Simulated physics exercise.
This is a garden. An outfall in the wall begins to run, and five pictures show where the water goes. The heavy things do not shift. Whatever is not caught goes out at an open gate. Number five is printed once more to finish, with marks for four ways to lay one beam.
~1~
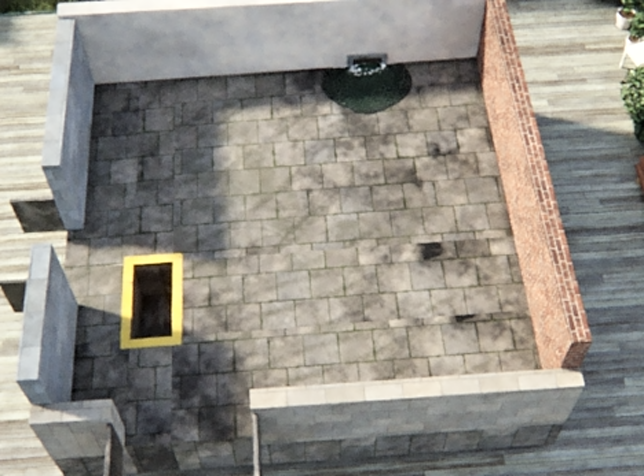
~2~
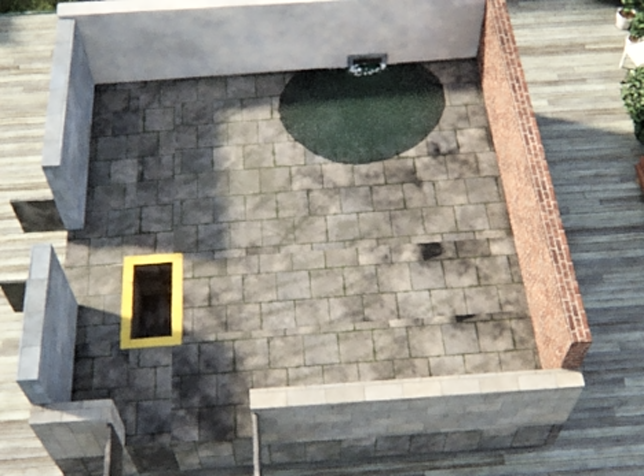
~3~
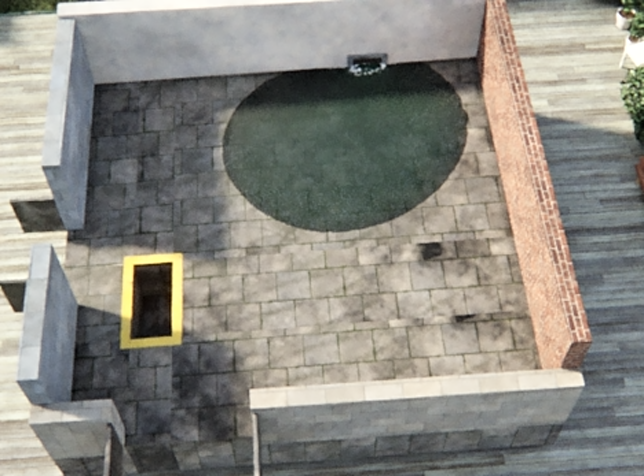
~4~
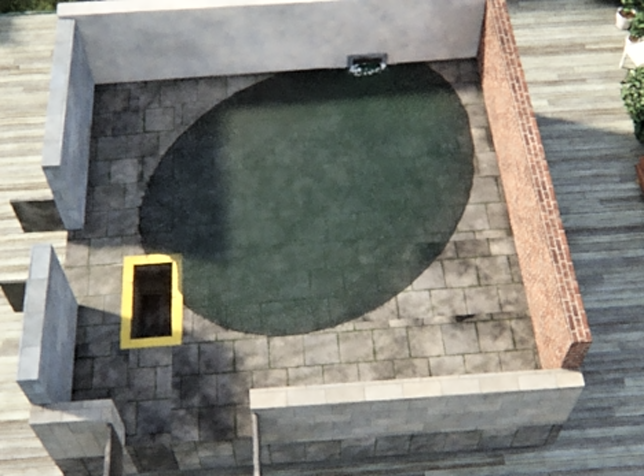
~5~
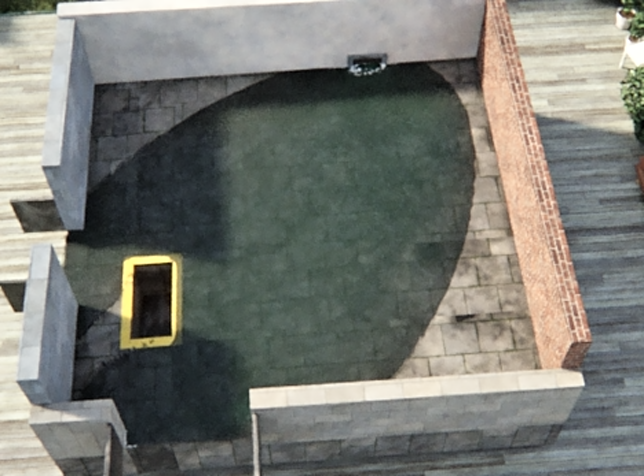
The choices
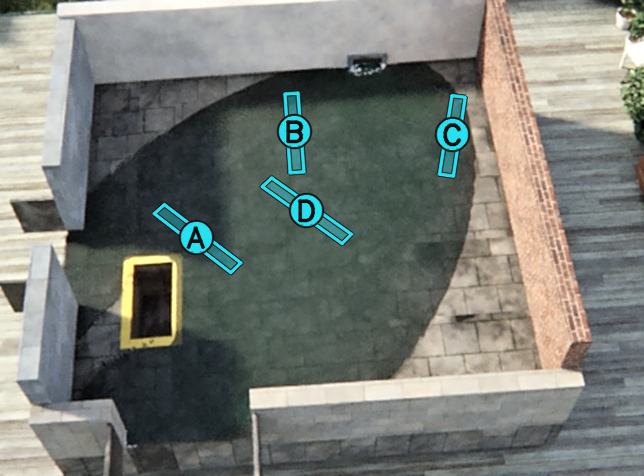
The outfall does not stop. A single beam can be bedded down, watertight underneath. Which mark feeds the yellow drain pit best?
It is C.
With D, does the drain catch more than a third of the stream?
No.
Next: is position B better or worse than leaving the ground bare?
It is worse.
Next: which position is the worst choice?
That is position A.
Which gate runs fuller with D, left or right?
The right gate.
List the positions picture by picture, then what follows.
Outfall at (367, 60); yellow drain pit at (152, 300); open gate at (190, 423); open gate at (81, 266); front seen at (347, 103), 3 % of the ground wet; yellow drain pit still dry, in the first picture.
Front seen at (336, 155), 11 % of the ground wet; yellow drain pit still dry, in the second picture.
Front seen at (264, 208), 25 % of the ground wet; yellow drain pit still dry, in the third picture.
Front seen at (247, 327), 47 % of the ground wet; yellow drain pit still dry, in the fourth picture.
Front seen at (77, 327), 68 % of the ground wet; yellow drain pit taking water, in the fifth picture.
On the marked copy, A from (159, 209) to (235, 267); B from (297, 172) to (291, 93); C from (446, 175) to (458, 96); D from (267, 182) to (346, 238).
With A, about 12 % of the stream goes into the yellow drain pit, about 88 % out by the gates.
With B, about 26 % of the stream goes into the yellow drain pit, about 74 % out by the gates.
With C, about 35 % of the stream goes into the yellow drain pit, about 65 % out by the gates.
With D, about 26 % of the stream goes into the yellow drain pit, about 74 % out by the gates.
